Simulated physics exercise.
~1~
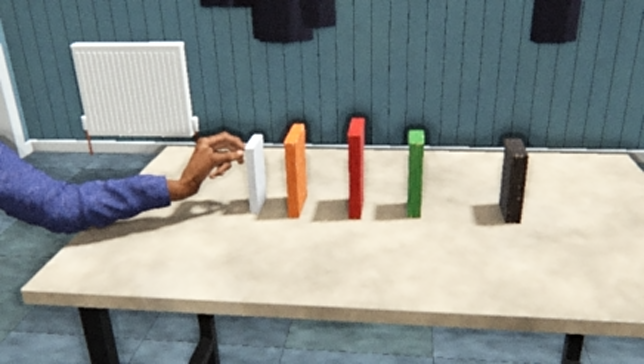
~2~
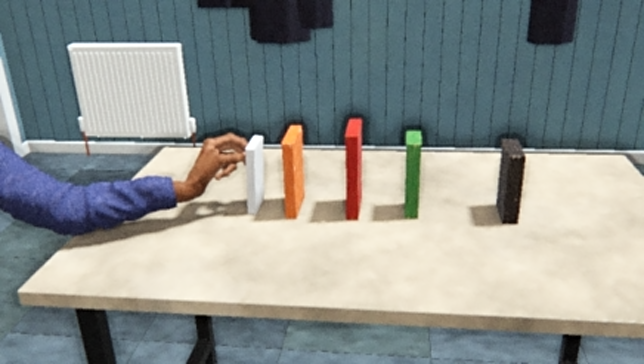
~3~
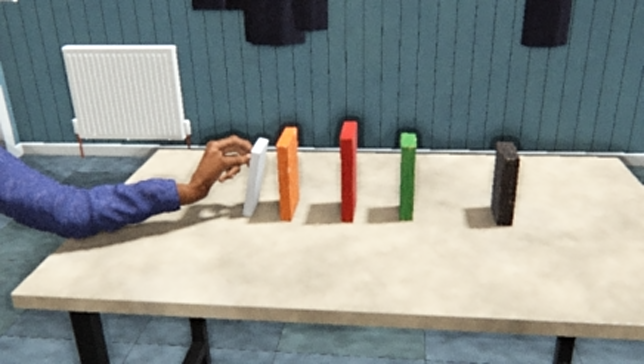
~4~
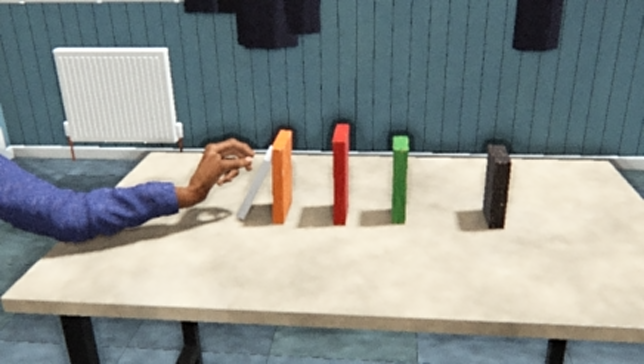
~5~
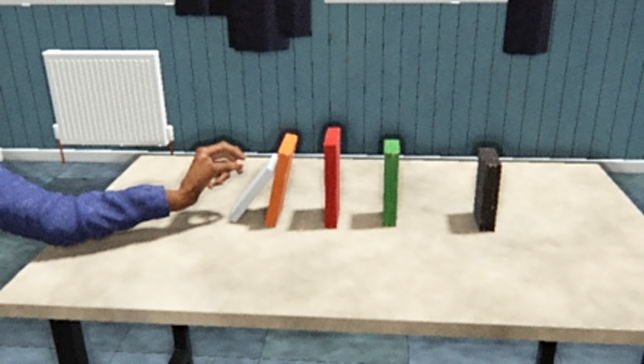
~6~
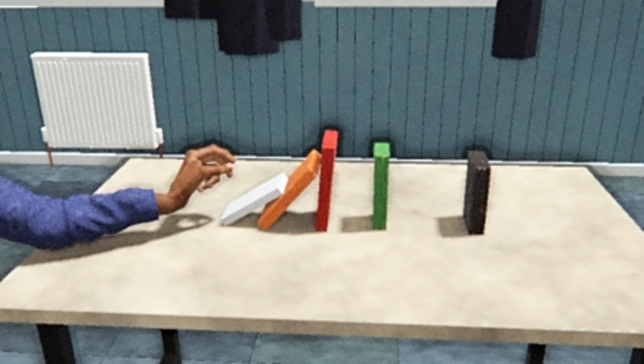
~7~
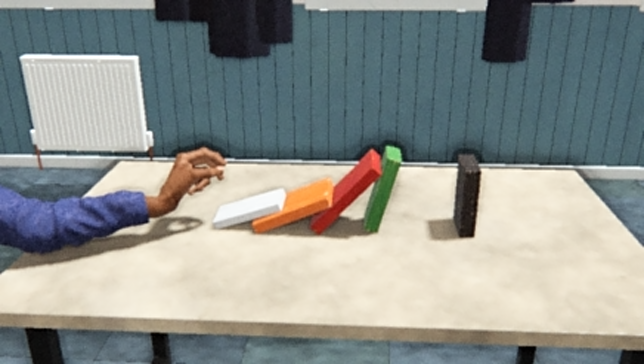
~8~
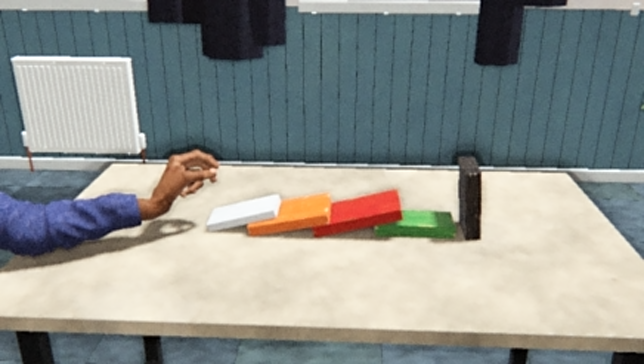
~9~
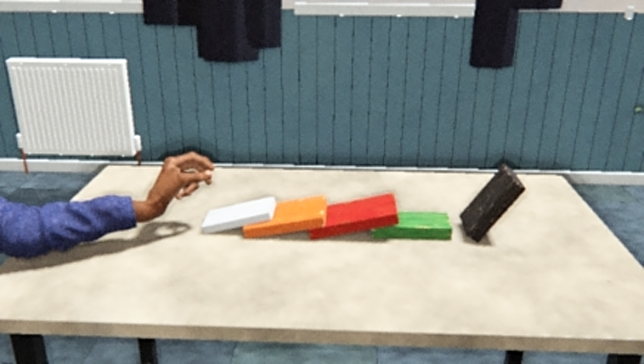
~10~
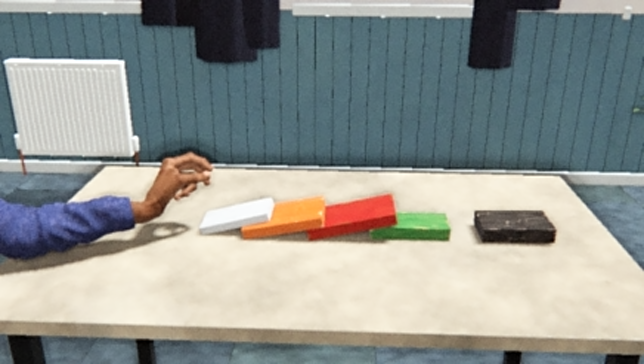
At first, a hand in a blue sleeve reaches in from the left towards five upright pieces on a pale table, white, orange, red, green and black, with a wider gap before the black one. The fingers tip the white piece to the right, and it leans into the orange one while the hand stays behind. The orange piece topples against the red, which knocks over the green. The green piece drops flat beside the black block, which then tilts right and falls too. All five end up lying down, the first four overlapping and the black one apart.
